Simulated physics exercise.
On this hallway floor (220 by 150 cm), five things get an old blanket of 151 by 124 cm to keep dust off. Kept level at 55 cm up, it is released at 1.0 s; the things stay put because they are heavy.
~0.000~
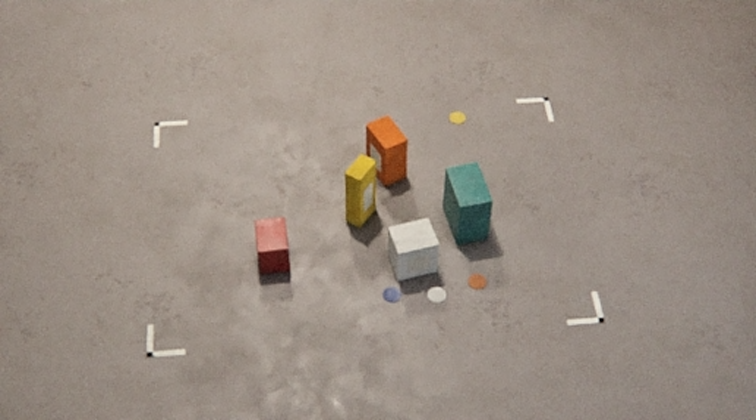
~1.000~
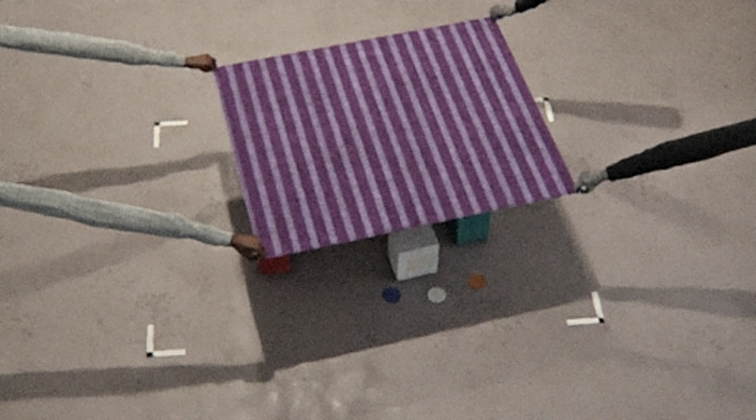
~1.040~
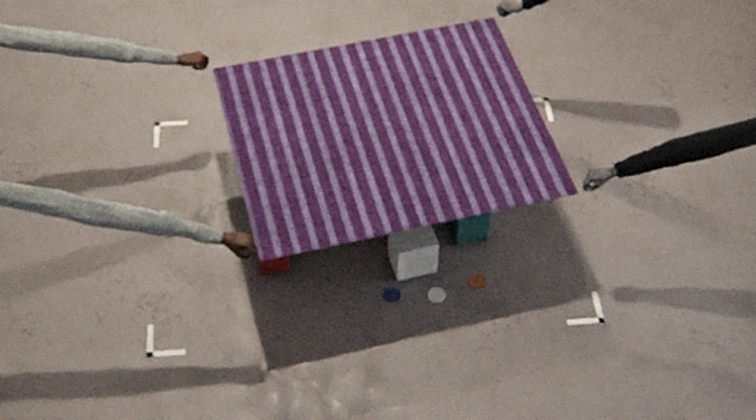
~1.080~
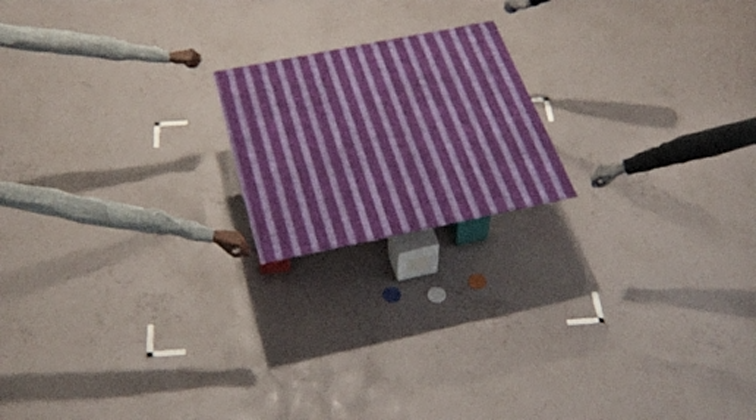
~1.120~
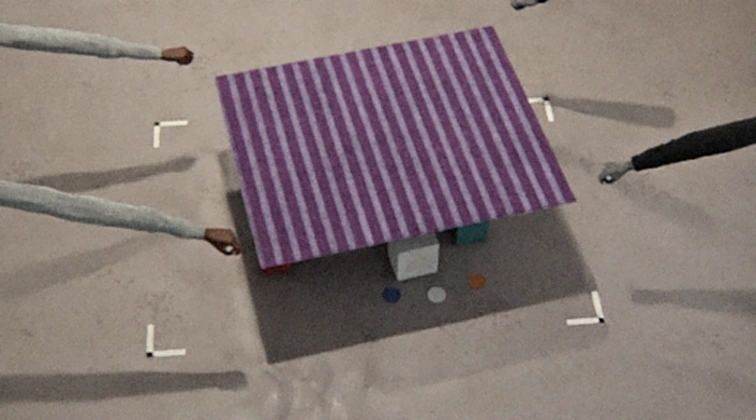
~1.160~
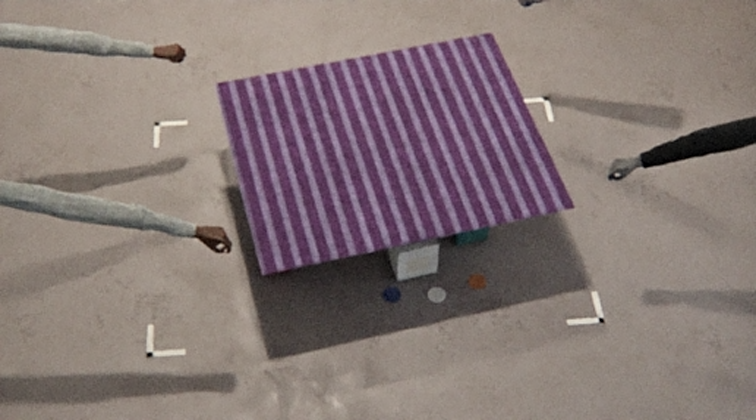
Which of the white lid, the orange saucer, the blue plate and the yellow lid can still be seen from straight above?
In order: The white lid stays uncovered; the orange saucer remains in the open; the blue plate remains in the open; the yellow lid vanishes under it.
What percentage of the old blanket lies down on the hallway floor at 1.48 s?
Roughly 15 per cent.
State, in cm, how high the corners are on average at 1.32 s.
14 cm.
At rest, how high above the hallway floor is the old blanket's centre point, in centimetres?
Roughly 36 cm.
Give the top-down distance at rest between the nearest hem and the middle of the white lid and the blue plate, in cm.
10 cm and 4 cm, roughly.
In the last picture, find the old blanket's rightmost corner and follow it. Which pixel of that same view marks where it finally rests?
(508, 259).
At 1.3 s, 0 % of it is down, spanning 159 by 139 cm, above yellow lid.
At 1.5 s, 15 % of it is down, spanning 137 by 117 cm, above yellow lid.
At 1.6 s, 15 % of it is down, spanning 136 by 117 cm, above yellow lid.
At 1.8 s, 20 % of it is down, spanning 136 by 117 cm, above yellow lid.
At 3.3 s, 20 % of it is down, spanning 134 by 117 cm, above yellow lid.
